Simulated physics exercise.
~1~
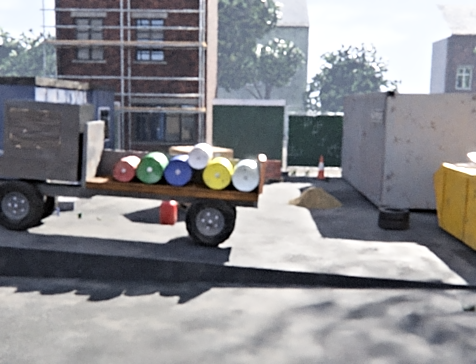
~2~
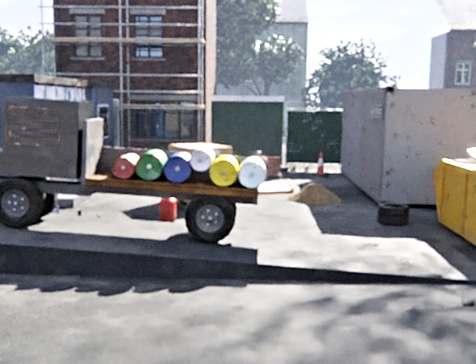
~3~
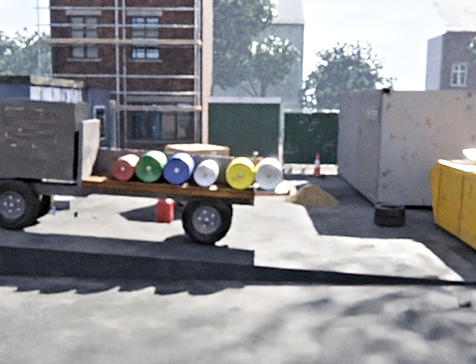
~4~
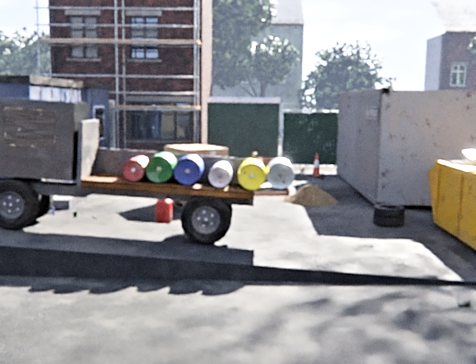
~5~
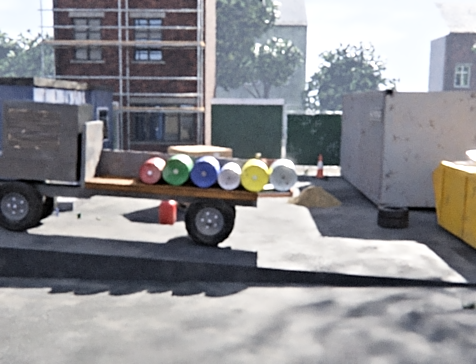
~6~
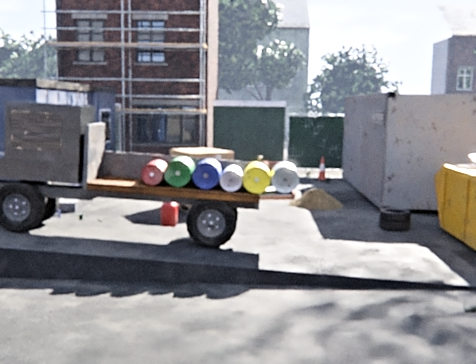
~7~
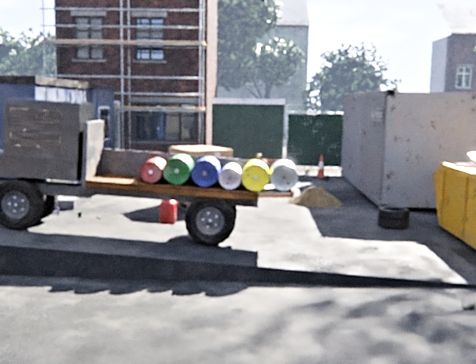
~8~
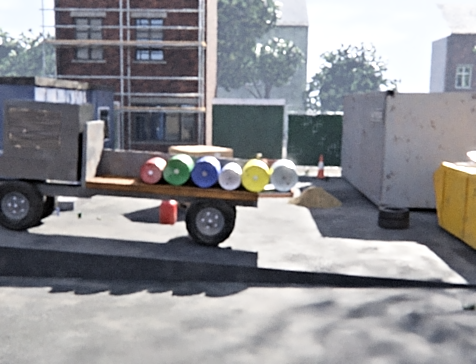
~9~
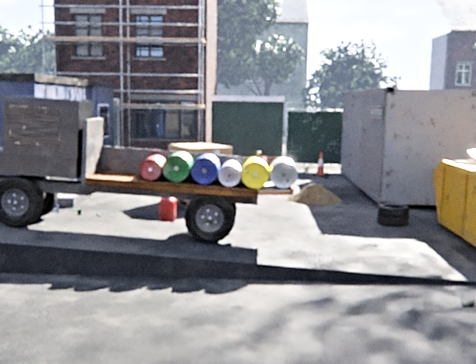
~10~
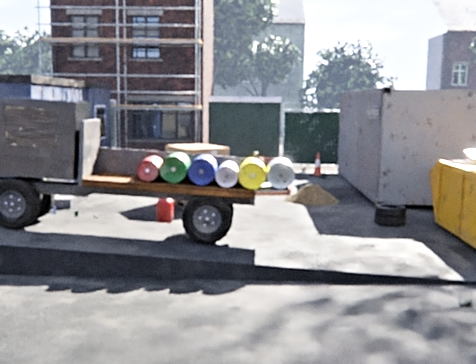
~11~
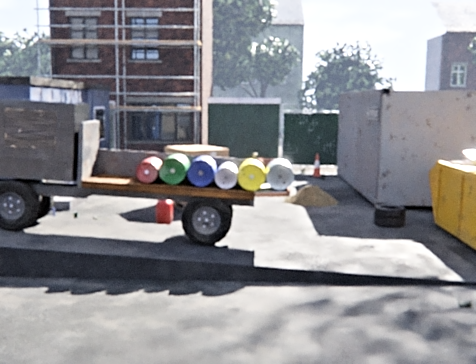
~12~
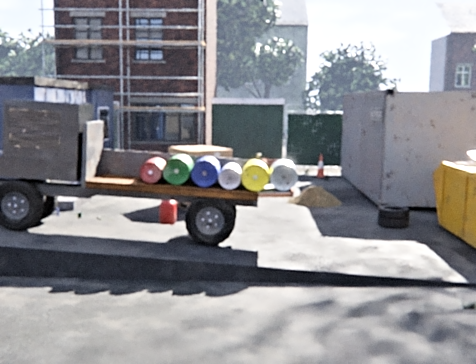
Colourful kegs roll right along a truck bed as its tailgate drops, then stop still aboard.
